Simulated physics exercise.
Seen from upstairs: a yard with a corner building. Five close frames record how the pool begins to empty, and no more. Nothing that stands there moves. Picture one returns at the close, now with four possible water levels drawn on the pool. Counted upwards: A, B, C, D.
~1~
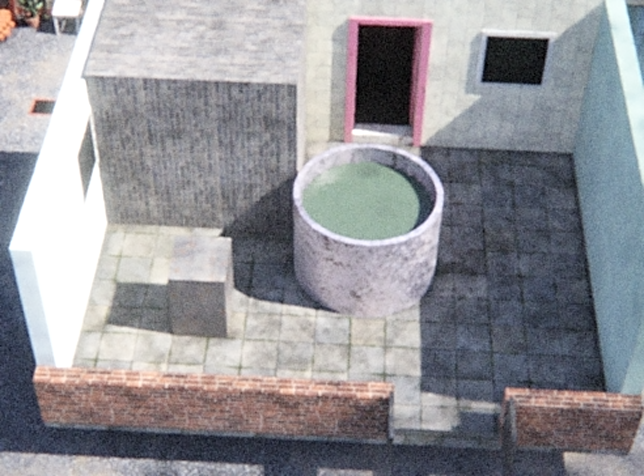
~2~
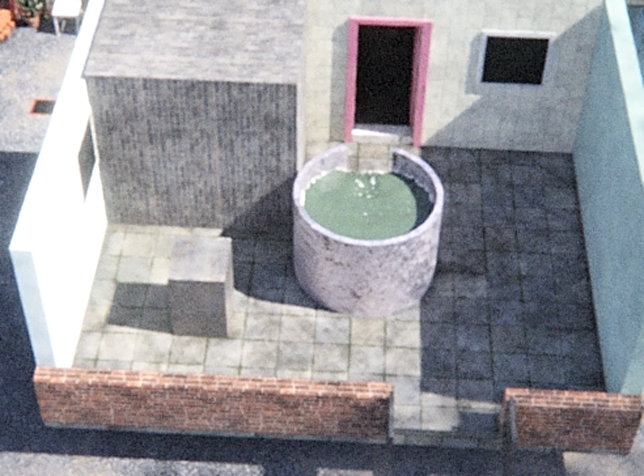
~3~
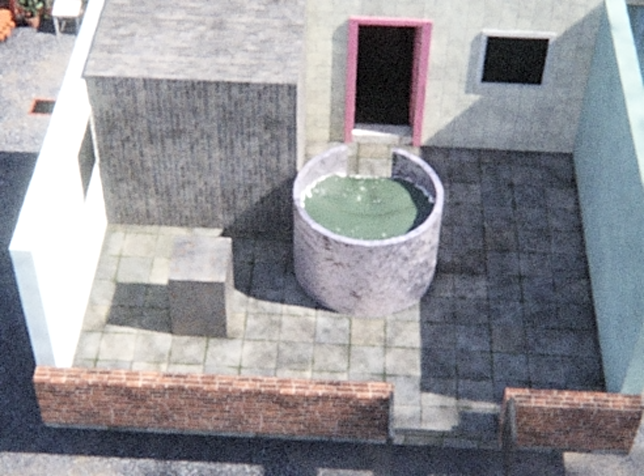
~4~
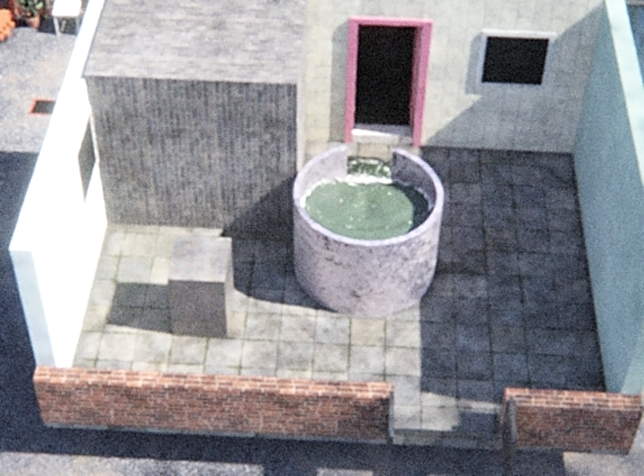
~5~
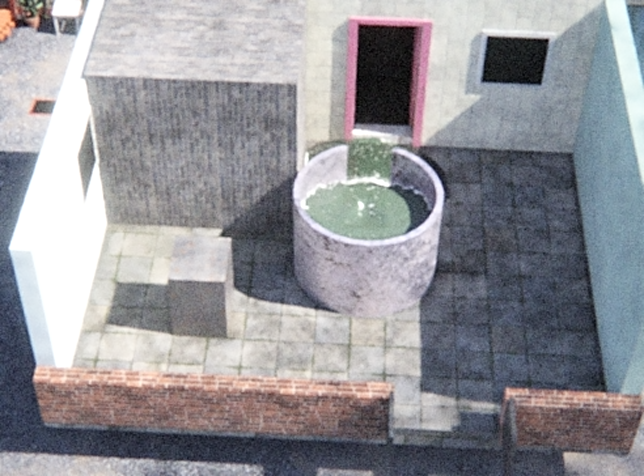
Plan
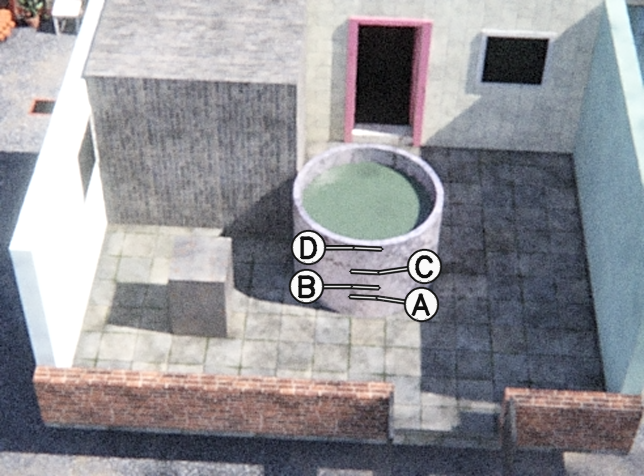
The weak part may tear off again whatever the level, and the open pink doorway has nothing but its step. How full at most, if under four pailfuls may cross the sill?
Choose A.
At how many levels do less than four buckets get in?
One of them.
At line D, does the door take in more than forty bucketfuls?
Yes, clearly.
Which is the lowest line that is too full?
B.
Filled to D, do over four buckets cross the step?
Yes.
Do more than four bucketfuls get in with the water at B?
Yes, that goes wrong.
On the marked copy, A at (363, 297); B at (364, 287); C at (365, 272); D at (366, 248); from the bottom up A, B, C, D.
With A, a splash gets over, under a bucket.
With B, about 8 bucketfuls get in.
With C, dozens of bucketfuls pour in.
With D, dozens of bucketfuls pour in.
